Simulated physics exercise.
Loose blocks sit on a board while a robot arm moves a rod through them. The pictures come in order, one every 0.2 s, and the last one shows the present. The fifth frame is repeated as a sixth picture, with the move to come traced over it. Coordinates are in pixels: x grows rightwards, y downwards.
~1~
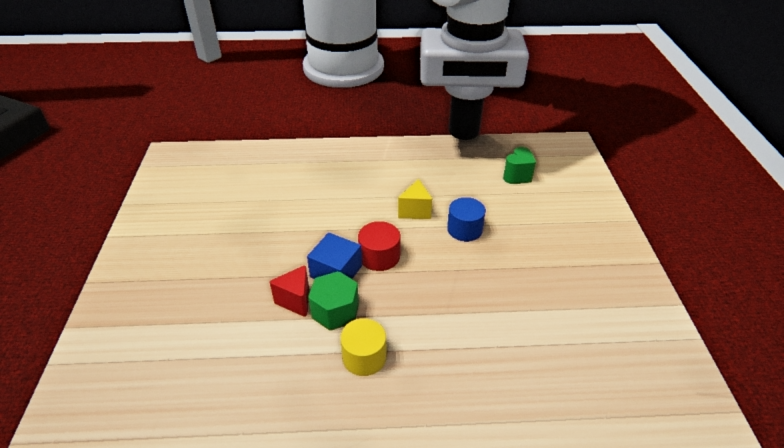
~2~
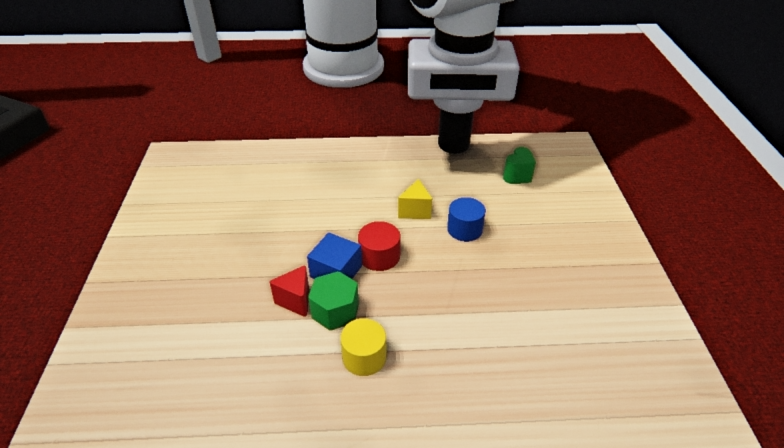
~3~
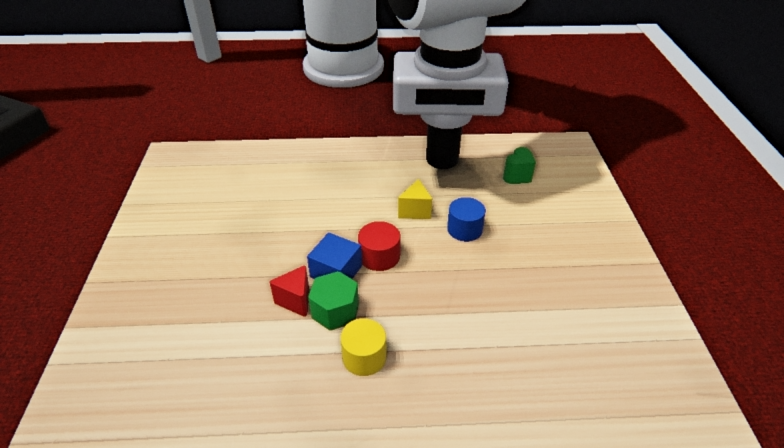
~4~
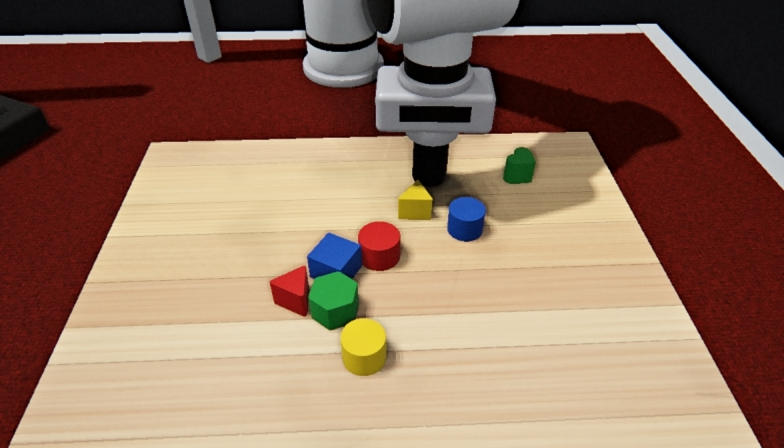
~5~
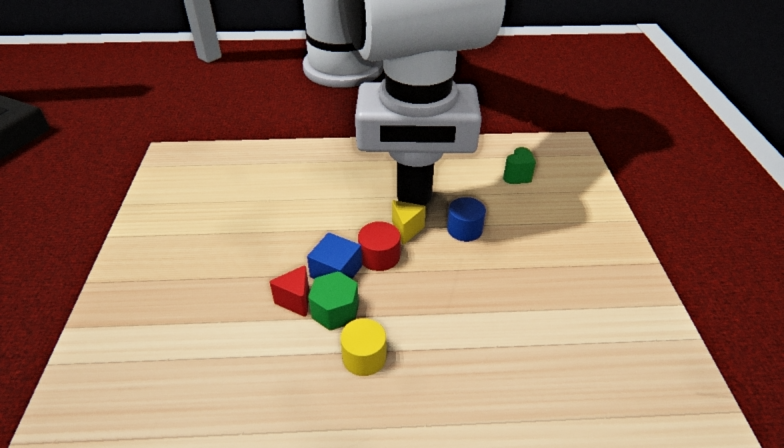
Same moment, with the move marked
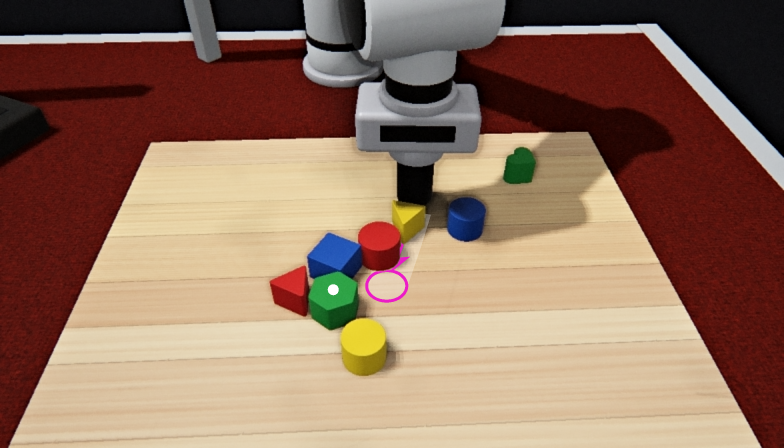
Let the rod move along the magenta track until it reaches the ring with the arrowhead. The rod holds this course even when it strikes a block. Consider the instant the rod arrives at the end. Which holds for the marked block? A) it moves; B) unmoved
It's A.
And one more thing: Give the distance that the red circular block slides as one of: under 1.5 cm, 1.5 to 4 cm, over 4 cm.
My answer is that it shifts over 4 cm.
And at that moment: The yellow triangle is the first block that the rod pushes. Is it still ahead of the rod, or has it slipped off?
It ends up beside or behind the rod.
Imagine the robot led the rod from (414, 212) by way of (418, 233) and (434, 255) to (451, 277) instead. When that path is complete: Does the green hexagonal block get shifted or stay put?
Left where it is.
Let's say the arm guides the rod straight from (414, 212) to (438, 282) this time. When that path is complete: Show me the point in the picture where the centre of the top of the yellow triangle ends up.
The middle of its upper face should be somewhere near (409, 268).
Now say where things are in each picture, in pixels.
Tip of the rod (464, 132), middles of tops, green hexagonal block (333, 290), blue square block (334, 250), yellow circular block (363, 336), red circular block (379, 235), yellow triangle (416, 191), in the first frame.
Rod (454, 146), nothing pushed, in the second frame.
Rod (442, 161), nothing pushed, in the third frame.
Rod (429, 178), nothing pushed, in the fourth frame.
Rod (414, 197), green hexagonal block (333, 290), blue square block (334, 250), yellow circular block (363, 336), red circular block (379, 235), yellow triangle (407, 209), in the fifth frame.
The line goes straight from (414, 212) to (387, 285); the dot is on the green hexagonal block.
On the path given first. One third of the way, rod (406, 220); blue square block (329, 252); red circular block (377, 242); yellow triangle (409, 235), turned 15° anticlockwise.
Two thirds of the way, rod (397, 244); blue square block (326, 252); red circular block (369, 261); yellow triangle (416, 257), turned 45° anticlockwise.
At the end, rod (387, 271); green hexagonal block (312, 306), turned 15° clockwise; blue square block (326, 252); yellow circular block unmoved; red circular block (352, 286); yellow triangle (419, 271), turned 90° anticlockwise.
